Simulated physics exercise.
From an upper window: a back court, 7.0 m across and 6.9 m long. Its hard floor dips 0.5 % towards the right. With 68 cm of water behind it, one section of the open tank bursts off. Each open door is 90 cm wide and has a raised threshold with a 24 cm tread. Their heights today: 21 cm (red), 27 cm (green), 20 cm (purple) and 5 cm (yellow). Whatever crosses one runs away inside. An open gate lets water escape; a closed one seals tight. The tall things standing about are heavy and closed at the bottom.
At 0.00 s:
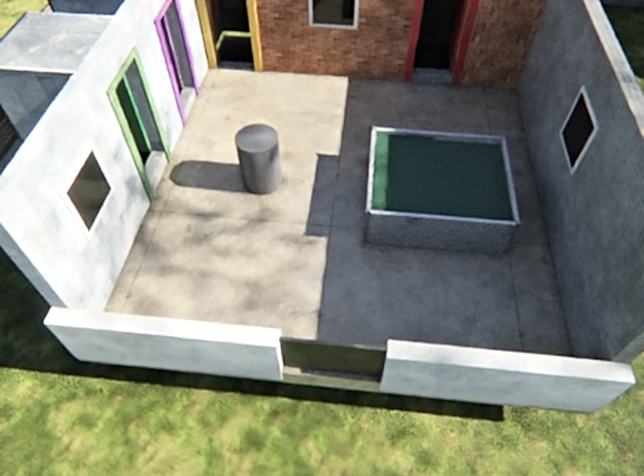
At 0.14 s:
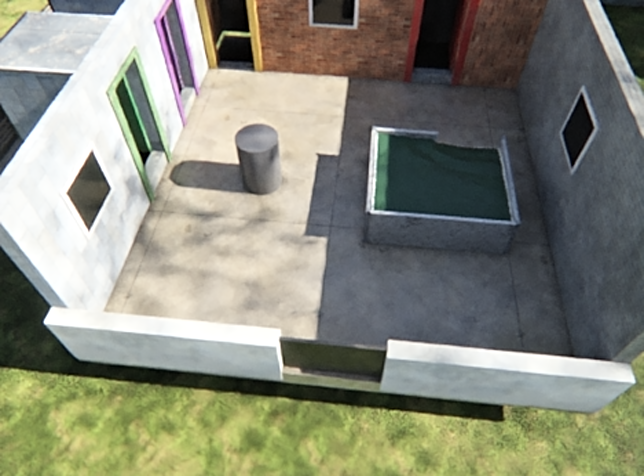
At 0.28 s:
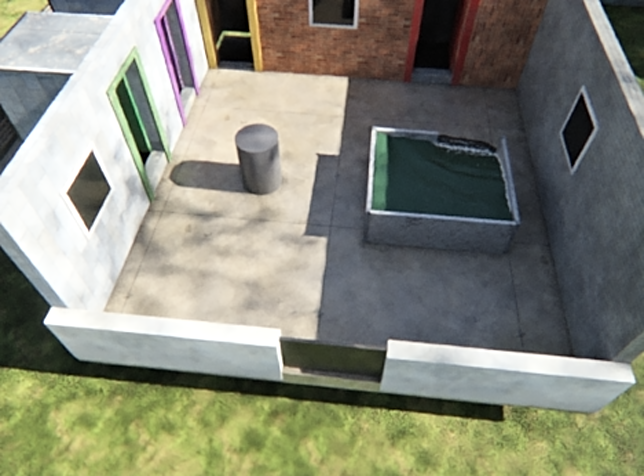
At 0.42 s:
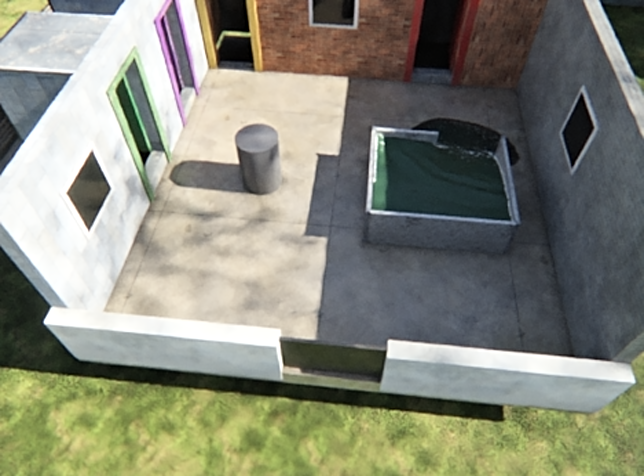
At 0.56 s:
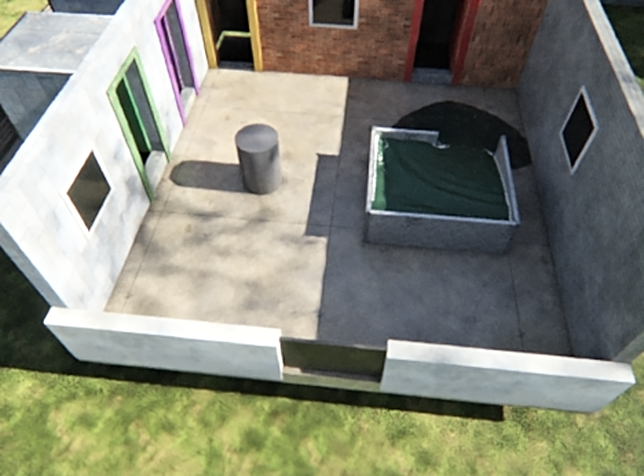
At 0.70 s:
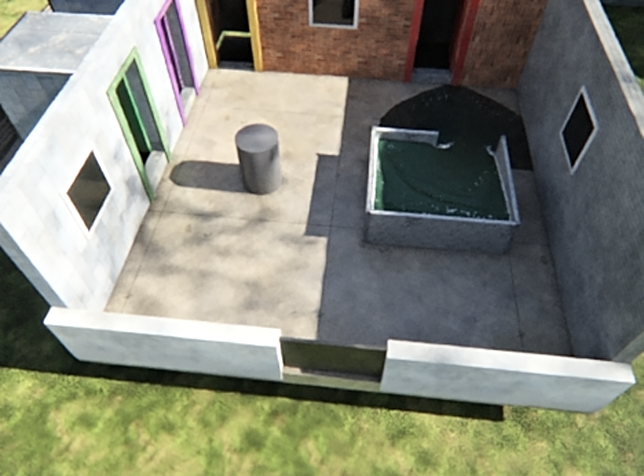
Water spills out through a gap in the far side of a raised open tank, its green surface rippling, in a walled grey court seen from high above. A grey cylinder stands left of the tank, with green and purple doorways on the left and yellow and red ones at the brick back wall. The dark wet patch spreads behind the tank towards that wall, while the view stays still.
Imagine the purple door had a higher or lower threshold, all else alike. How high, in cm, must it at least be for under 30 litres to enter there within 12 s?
At least 11.5 cm or so.
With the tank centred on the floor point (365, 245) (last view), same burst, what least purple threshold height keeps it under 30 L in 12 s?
Some 8.0 cm.
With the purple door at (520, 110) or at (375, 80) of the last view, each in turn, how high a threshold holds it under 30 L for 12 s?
Roughly 28 and 11.0 cm.
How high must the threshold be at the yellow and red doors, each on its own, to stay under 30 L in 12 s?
Roughly 10.0 cm at yellow and 26 cm at red.
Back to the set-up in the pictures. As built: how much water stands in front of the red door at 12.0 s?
Roughly 7.0 cm deep.
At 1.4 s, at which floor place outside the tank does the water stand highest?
Around (511, 94).
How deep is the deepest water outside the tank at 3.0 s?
Up to some 30 cm.
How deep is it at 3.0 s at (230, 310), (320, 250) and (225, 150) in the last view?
In that order: 0, 0 and 0 cm.
After 1.4 s water covers 15 % of the floor, deepest (54 cm) near (511, 94); it has not reached the purple door.
After 3.0 s water covers 30 % of the floor, deepest (30 cm) near (473, 117); it has not reached the purple door.
After 12.0 s water covers 100 % of the floor, deepest (10 cm) near (439, 372); 7 cm at the purple door, 0 litres in over its 20 cm threshold.
At the purple door as built, the water arrived by 3.8 s and peaked near 18 cm at 4.6 s.
With a threshold of 9.5 cm, 55 litres would have come in within the 12 s; with 12.5 cm, 20 litres. So under 30 litres takes about 11.5 cm.
